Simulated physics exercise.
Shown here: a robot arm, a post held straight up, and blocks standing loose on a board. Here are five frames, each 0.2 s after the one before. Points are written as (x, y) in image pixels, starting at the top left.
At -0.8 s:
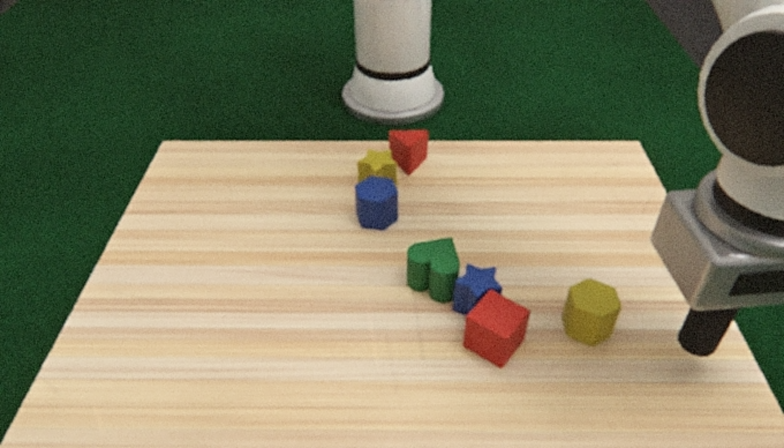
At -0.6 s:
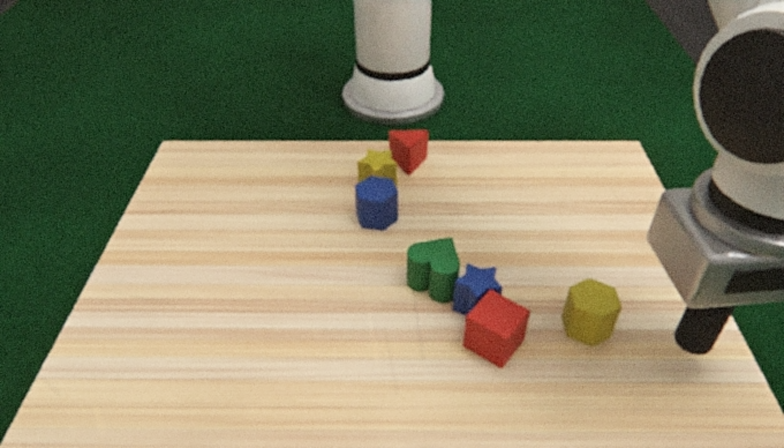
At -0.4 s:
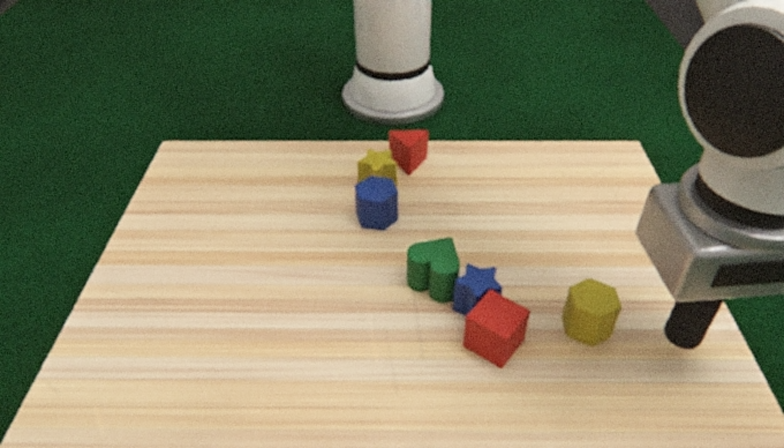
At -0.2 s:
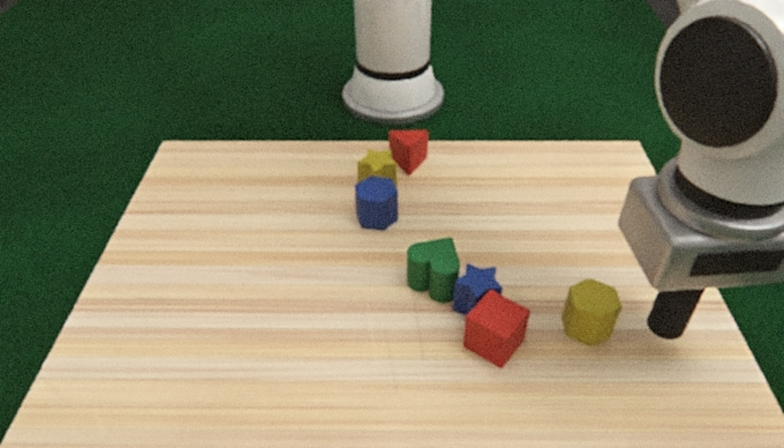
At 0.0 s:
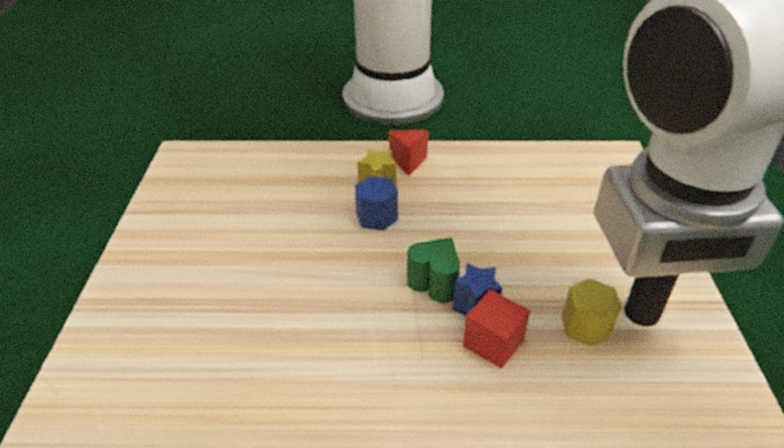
On a light wooden board over a green surface, a robot arm holding a dark upright post moves slowly left from the right side toward the yellow hexagon, while the red, blue, green and yellow blocks stay still.
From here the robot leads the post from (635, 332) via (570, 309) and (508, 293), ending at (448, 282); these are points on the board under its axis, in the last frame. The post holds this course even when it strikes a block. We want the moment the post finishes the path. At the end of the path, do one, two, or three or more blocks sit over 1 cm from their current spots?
I'm going with three or more.
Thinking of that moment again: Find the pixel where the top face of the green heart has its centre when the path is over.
I expect it at (412, 250).
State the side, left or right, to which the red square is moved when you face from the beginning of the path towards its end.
Slides left.
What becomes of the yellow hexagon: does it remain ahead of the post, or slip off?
Beside or behind it.
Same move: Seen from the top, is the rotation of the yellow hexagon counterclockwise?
Going by the path, yes.
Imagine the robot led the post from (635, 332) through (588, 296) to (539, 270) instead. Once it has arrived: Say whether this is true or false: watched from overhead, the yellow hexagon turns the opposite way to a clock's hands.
True.
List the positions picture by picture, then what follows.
Lower end of the post (696, 344), tops of blocks, green heart (436, 254), blue star block (480, 278), red square (499, 313), yellow hexagon (595, 296), in the first picture.
Post (692, 342), blocks as before, in the second picture.
Post (682, 337), blocks as before, in the third picture.
Post (664, 328), blocks as before, in the fourth picture.
Post (641, 315), green heart (436, 254), blue star block (480, 278), red square (499, 313), yellow hexagon (595, 296), in the fifth picture.
On the path given first. One third of the way, post (573, 292); yellow hexagon (541, 289), turned 35° anticlockwise.
Two thirds of the way, post (511, 276); blue star block (470, 281), turned 25° clockwise; red square (490, 323); yellow hexagon (511, 292), turned 70° anticlockwise.
At the end, post (449, 266); green heart (412, 250); blue star block (463, 281); red square (489, 324); yellow hexagon (511, 292), turned 70° anticlockwise.
